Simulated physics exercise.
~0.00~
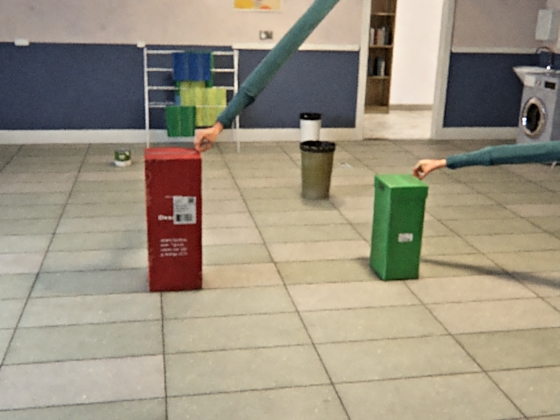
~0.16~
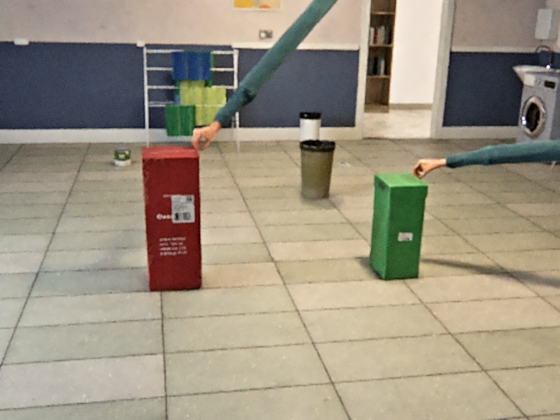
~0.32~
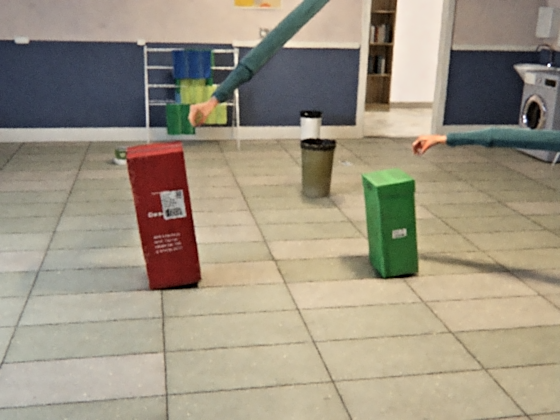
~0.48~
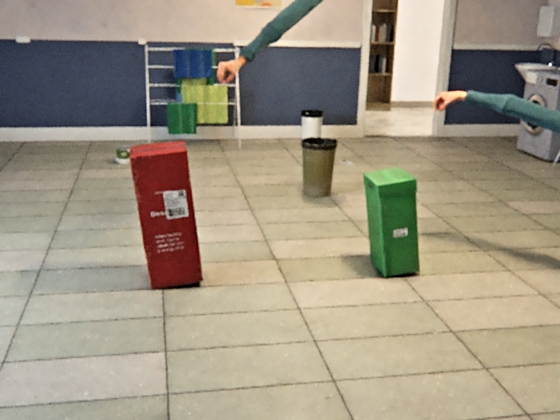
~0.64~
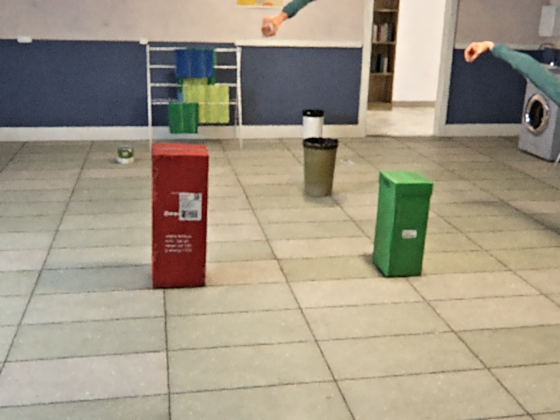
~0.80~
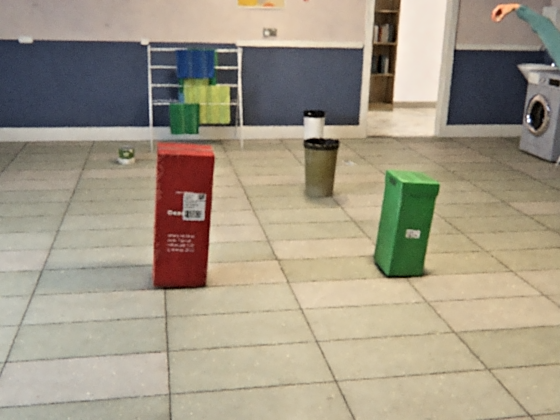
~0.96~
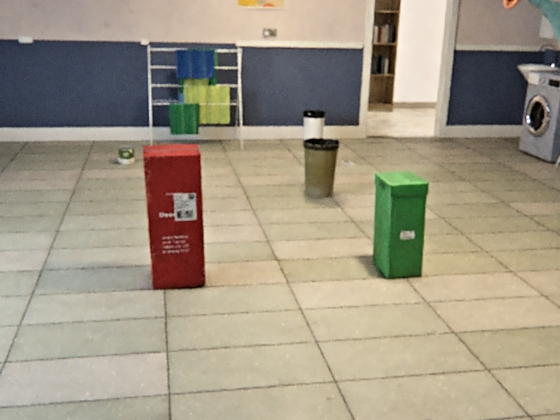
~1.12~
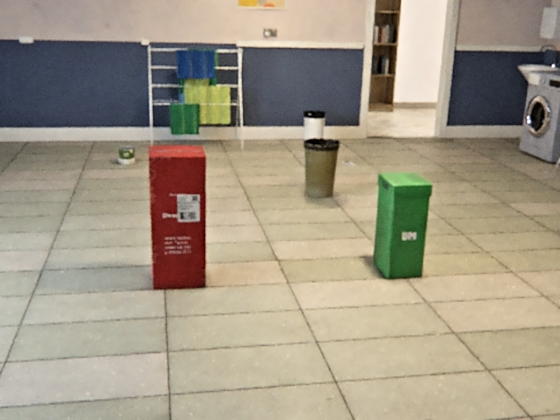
Two boxes, red and green, rock after hands release them, then settle upright.
